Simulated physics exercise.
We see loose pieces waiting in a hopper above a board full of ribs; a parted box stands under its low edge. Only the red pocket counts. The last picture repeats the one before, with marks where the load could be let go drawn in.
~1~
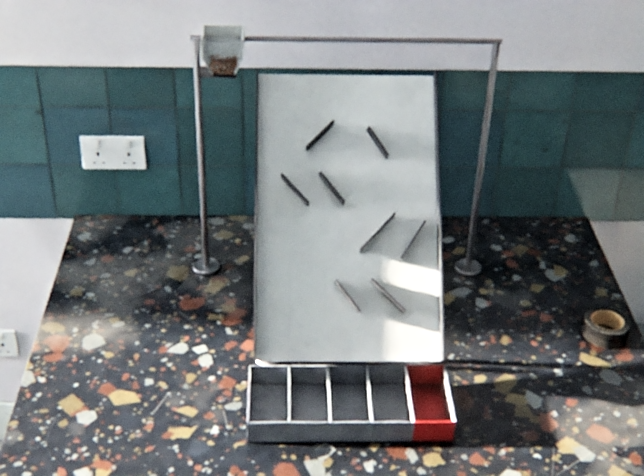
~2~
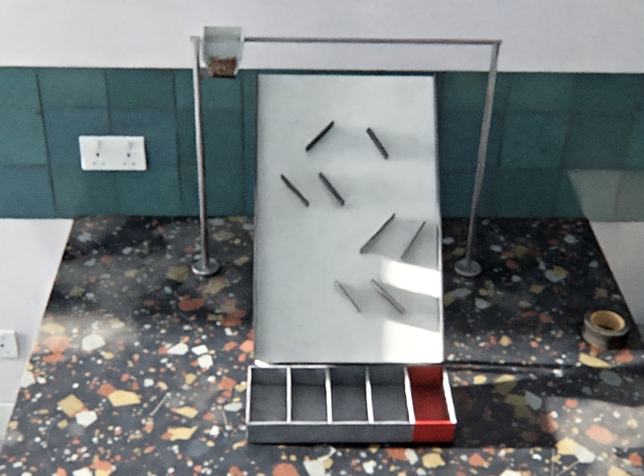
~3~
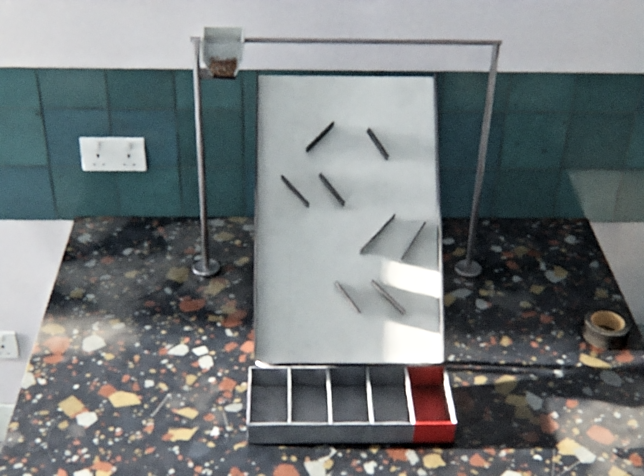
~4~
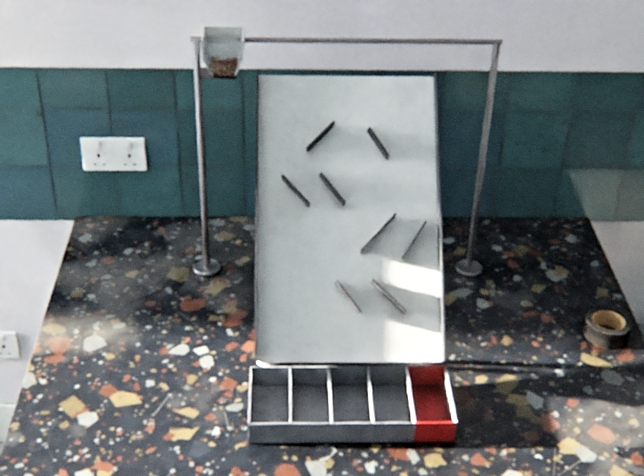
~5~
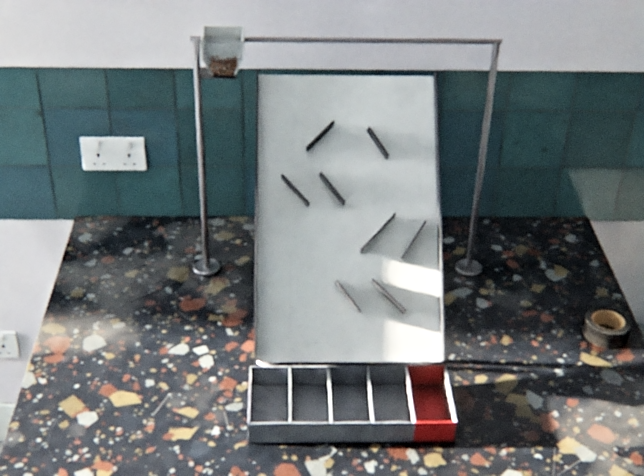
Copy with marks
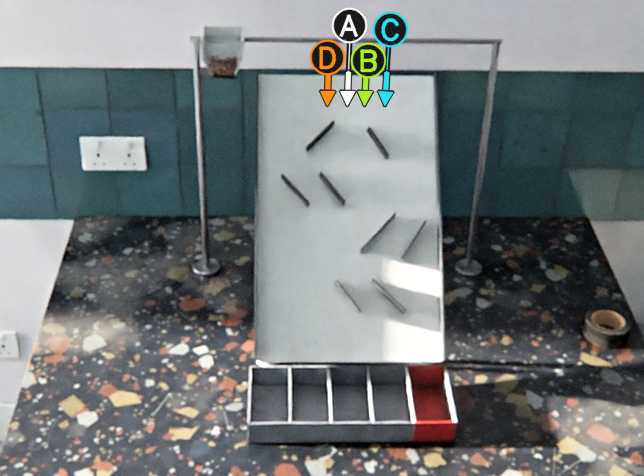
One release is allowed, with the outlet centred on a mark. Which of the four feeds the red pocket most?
It is C.
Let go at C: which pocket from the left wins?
The fifth from the left.
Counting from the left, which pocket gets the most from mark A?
The fourth.
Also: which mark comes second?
B.
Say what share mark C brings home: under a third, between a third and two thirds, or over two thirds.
Mark C gives over two thirds.
On the marked copy, mark A meets the board at (347, 100); mark B meets the board at (364, 100); mark C meets the board at (385, 100); mark D meets the board at (327, 100).
With A, a small part in the red pocket, most in other pockets.
With B, about half in the red pocket, about half in other pockets.
With C, nearly all in the red pocket, a small part in other pockets.
With D, a small part in the red pocket, most in other pockets, a small part outside the box.
